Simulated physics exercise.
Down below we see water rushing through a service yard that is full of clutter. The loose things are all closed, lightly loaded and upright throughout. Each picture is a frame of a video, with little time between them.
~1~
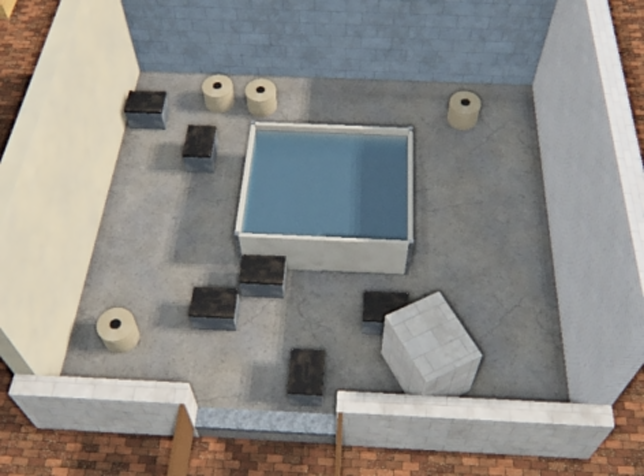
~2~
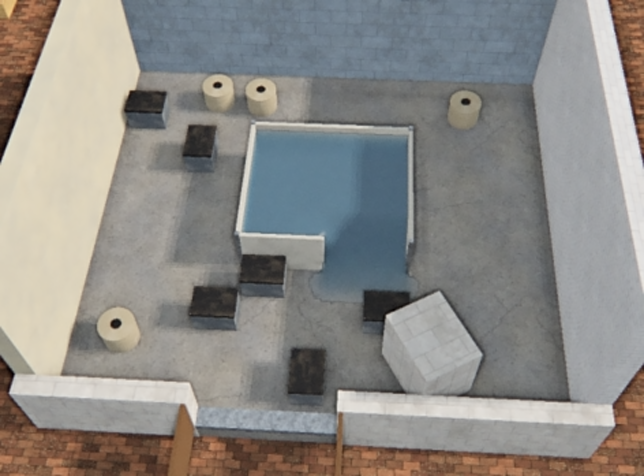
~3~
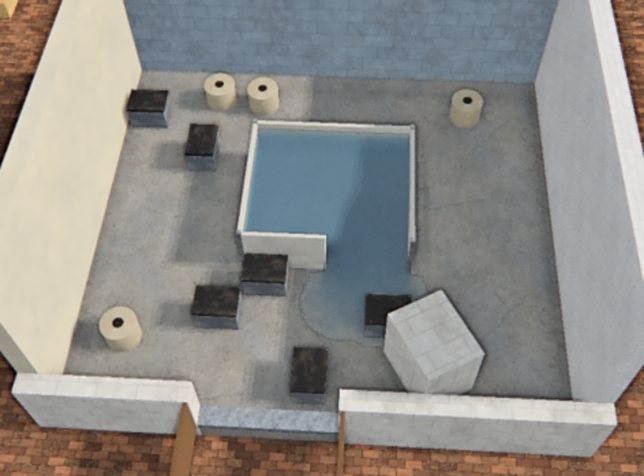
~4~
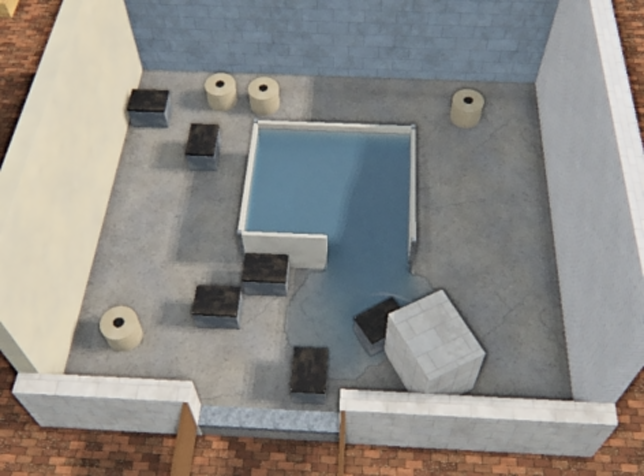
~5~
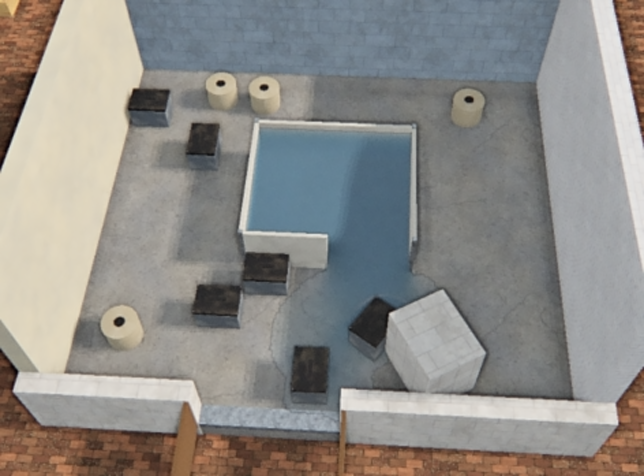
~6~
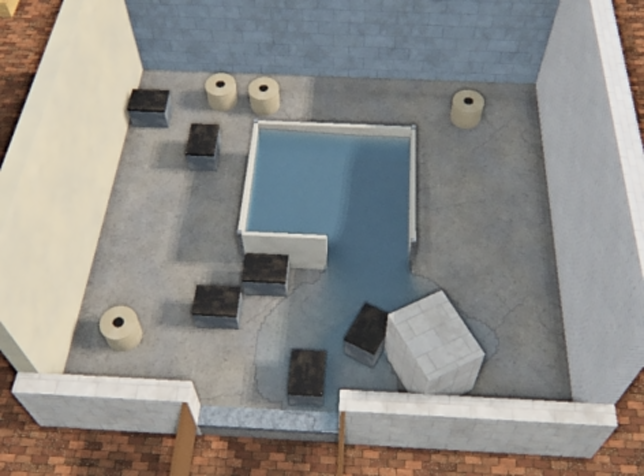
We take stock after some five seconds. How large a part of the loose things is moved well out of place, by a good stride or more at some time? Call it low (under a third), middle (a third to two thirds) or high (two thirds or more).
Low.
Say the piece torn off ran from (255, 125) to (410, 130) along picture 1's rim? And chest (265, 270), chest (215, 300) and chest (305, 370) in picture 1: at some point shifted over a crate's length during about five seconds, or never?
One after the other: Never so far, no, never so far.
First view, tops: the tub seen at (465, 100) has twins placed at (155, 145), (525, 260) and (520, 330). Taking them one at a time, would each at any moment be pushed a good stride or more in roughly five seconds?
Result by item: Stays where it is / gets dislodged / gets dislodged.
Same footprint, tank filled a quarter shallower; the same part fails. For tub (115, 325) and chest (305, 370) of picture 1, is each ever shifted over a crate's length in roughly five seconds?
Each in sequence - never got there, carried at least that far.
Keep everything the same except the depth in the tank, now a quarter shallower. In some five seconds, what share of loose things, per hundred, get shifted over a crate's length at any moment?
Share moved that far: Approx. 20 %.
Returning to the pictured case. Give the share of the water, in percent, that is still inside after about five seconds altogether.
Close to 66 percent of it stays.
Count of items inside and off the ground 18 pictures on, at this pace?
By my count, 0.
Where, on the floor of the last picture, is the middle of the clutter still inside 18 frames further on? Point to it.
It lands somewhere near (243, 184).
A moment on, 2 of 10 are well off their spots; 1 afloat.
Next, 2 of 10 are well off their spots; 0 afloat.
Later, 2 of 10 are well off their spots; 0 afloat.
In the end, 2 of 10 are well off their spots, and 2 have been at some point; 0 afloat.
